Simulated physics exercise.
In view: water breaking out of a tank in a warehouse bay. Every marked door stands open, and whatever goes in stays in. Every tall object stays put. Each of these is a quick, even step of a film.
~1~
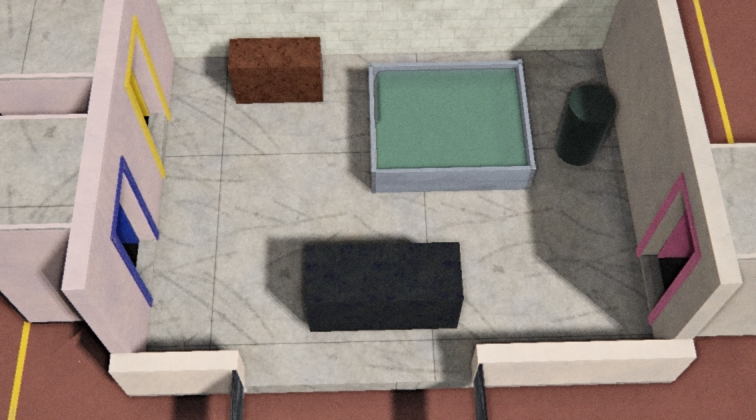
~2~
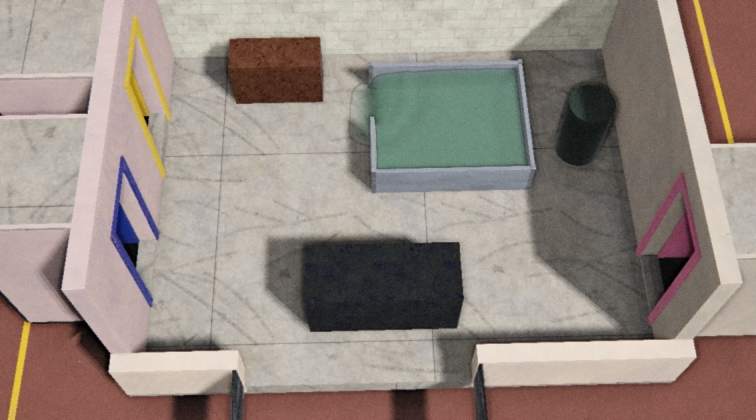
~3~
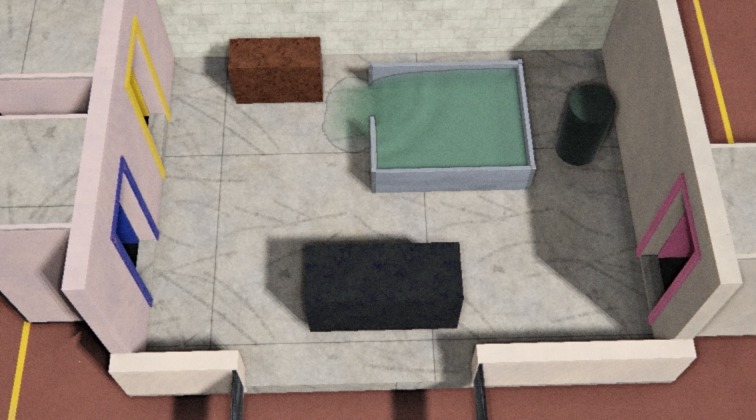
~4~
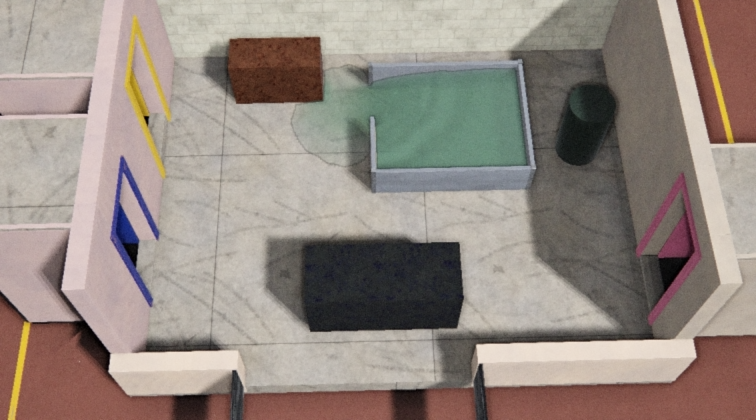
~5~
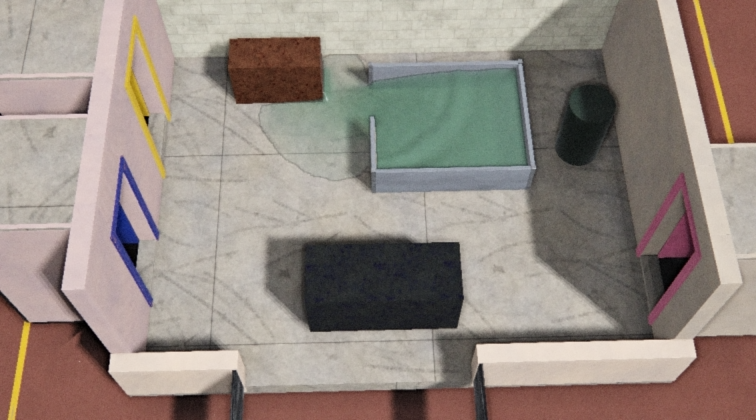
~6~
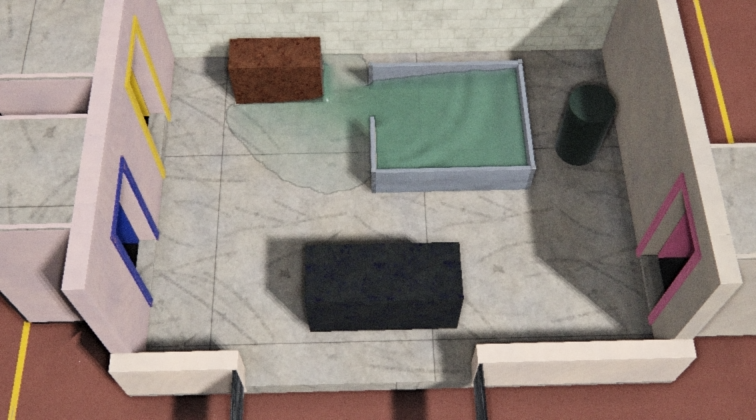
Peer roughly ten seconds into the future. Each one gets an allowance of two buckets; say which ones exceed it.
Going through them: The blue door exceeds it; the yellow door does not exceed it; the pink door does not exceed it.
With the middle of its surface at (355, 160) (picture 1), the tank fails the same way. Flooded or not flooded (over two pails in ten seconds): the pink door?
Checking each in turn, the pink door comes in short.
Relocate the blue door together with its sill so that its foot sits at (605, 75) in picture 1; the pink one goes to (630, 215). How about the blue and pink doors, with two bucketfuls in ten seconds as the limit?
Checking each in order, the blue door spills past the mark, and the pink door never reaches the limit.
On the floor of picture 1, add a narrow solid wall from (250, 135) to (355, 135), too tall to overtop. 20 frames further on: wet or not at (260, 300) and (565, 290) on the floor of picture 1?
Submerged and spared, in that order.
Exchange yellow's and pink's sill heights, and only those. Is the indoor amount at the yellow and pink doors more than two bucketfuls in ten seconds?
After the swap, the yellow door overshoots and the pink door falls short.
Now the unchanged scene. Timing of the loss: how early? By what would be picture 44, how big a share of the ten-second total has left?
Close to 20 per cent, I'd say.
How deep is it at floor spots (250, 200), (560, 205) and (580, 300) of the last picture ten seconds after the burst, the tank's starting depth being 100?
In turn 10, 4 and 8 in a hundred.
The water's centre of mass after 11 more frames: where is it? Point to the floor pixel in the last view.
Near (381, 135).
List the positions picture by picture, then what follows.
In the first frame, still water in the open tank at (449, 118).
In the second frame, water pours out at (374, 108) and has run to (362, 140).
In the third frame, the front is at (334, 138), out from the gap at (374, 108).
In the fourth frame, water pours out at (374, 108) and has run to (299, 125).
In the fifth frame, the front is at (267, 126), out from the gap at (374, 108).
In the sixth frame, water pours out at (374, 108) and has run to (233, 110).
A moment on, water covers 20 % of the floor; the blue door not reached, the yellow door wet at the sill, nothing in, the pink door not reached.
Next, water covers 30 % of the floor; the blue door wet at the sill, nothing in, the yellow door wet at the sill, nothing in, the pink door not reached.
Then, water covers 45 % of the floor; the blue door under two buckets in, the yellow door wet at the sill, nothing in, the pink door not reached.
Later, water covers 60 % of the floor; the blue door over two buckets in, the yellow door wet at the sill, nothing in, the pink door not reached.
In the end, water covers 85 % of the floor; the blue door over two buckets in, the yellow door wet at the sill, nothing in, the pink door wet at the sill, nothing in.
